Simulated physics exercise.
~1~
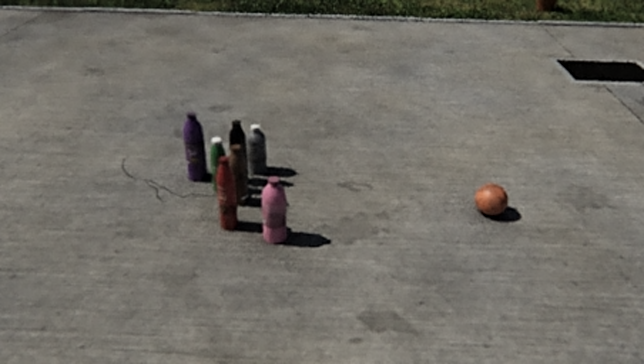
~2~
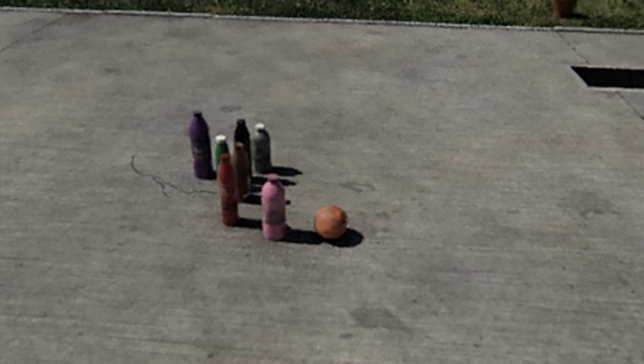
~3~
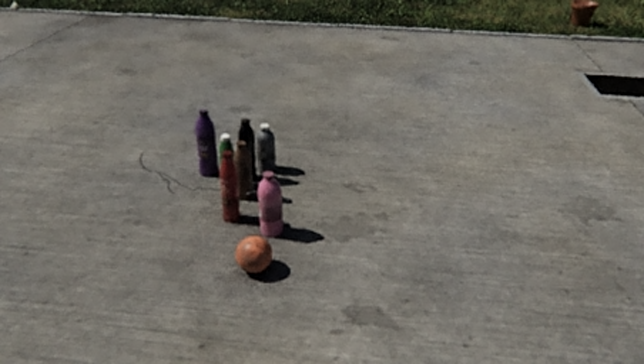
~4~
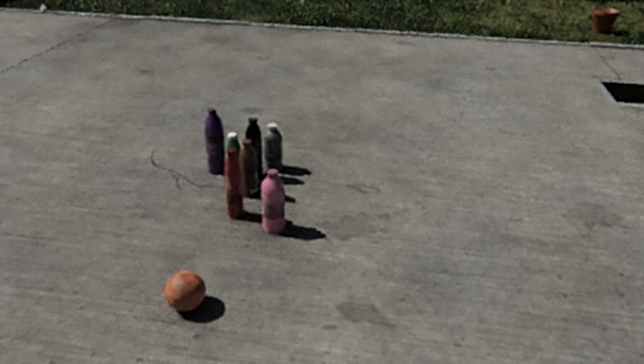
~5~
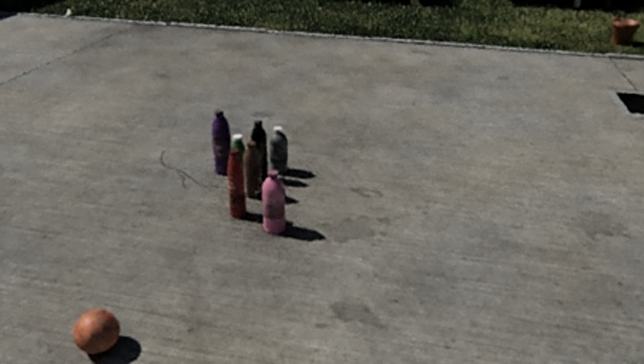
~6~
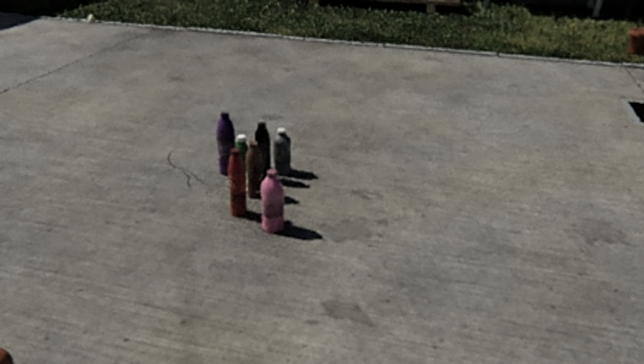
The video shows an orange ball rolling leftward across a concrete floor toward a cluster of colourful bottles, passing close in front of the pink one without knocking any over. It continues toward the lower left and is almost out of view at the edge, with the bottles still upright.
